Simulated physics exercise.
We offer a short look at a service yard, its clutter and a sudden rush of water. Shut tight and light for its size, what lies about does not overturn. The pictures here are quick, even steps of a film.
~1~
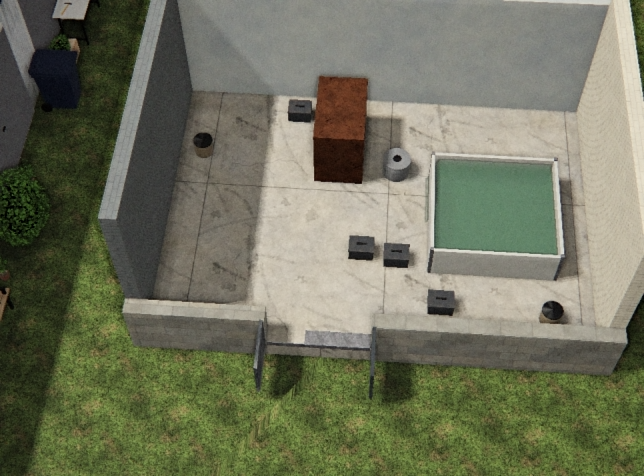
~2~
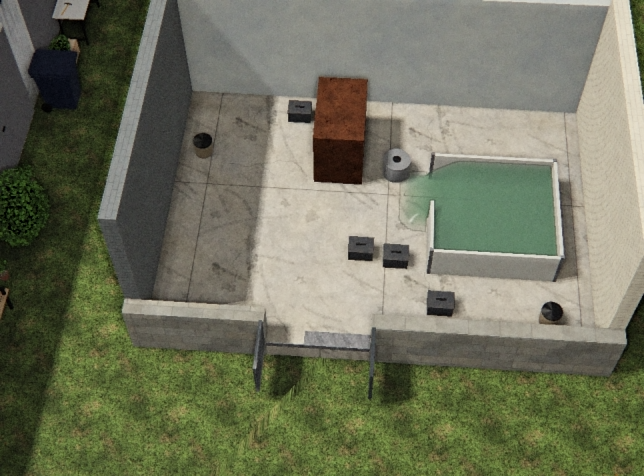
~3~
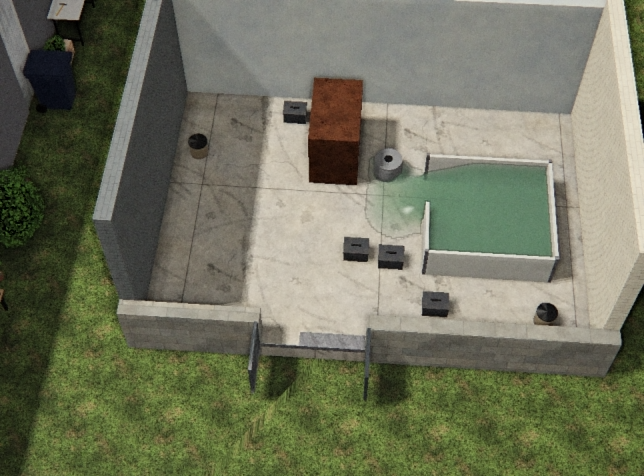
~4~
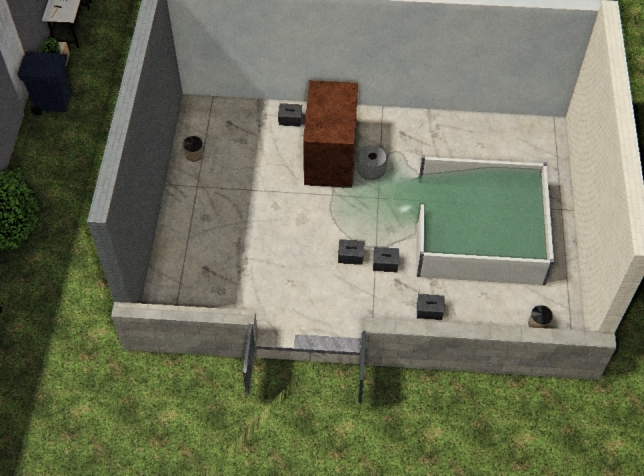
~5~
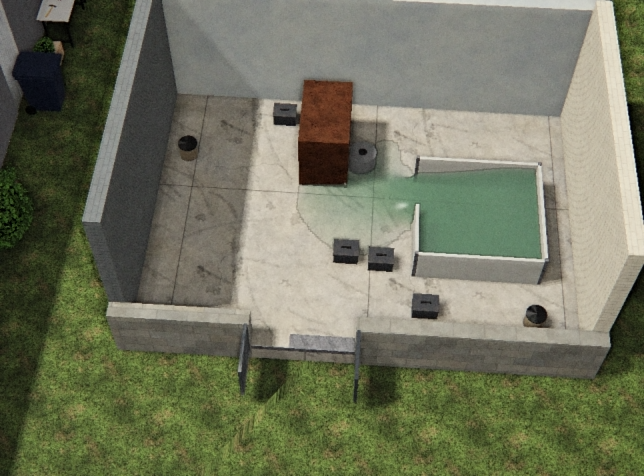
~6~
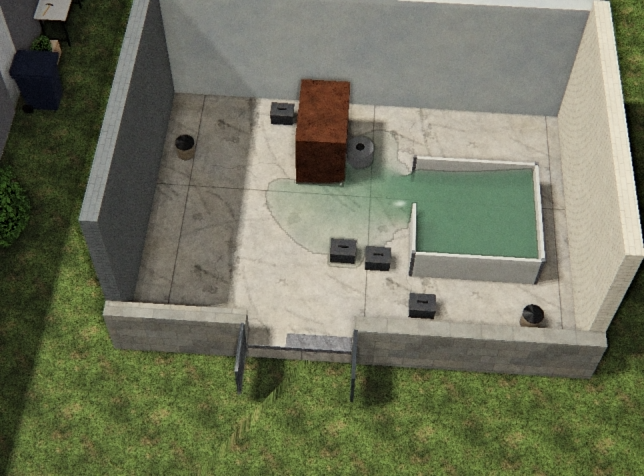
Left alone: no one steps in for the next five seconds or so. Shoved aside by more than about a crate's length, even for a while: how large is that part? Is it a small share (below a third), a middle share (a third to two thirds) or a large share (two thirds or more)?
A middle share, a third to two thirds.
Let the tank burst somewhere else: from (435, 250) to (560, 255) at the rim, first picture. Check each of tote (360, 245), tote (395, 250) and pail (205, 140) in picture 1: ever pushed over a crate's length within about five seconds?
Lab note - in sequence: Travelled far enough; did not travel far; travelled far enough.
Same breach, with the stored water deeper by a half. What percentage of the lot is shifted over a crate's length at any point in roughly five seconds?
I'd put it near 40 percent.
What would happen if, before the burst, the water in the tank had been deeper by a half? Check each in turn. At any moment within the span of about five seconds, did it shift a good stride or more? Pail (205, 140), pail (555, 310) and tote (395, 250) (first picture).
Answers in the order asked: Went past the threshold, stayed within the threshold, stayed within the threshold.
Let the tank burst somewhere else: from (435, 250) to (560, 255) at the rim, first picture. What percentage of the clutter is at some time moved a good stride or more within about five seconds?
I'd guess close to 60 percent.
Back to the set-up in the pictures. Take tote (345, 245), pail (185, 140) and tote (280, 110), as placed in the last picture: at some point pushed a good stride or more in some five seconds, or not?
In sequence: Fell short, covered the distance, covered the distance.
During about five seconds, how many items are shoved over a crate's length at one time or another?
Total: 3.
A moment on, 1 of 7 are well off their spots; 1 afloat.
Next, 1 of 7 are well off their spots; 0 afloat.
Later, 3 of 7 are well off their spots; 2 afloat.
In the end, 3 of 7 are well off their spots, and 3 have been at some point; 3 afloat.
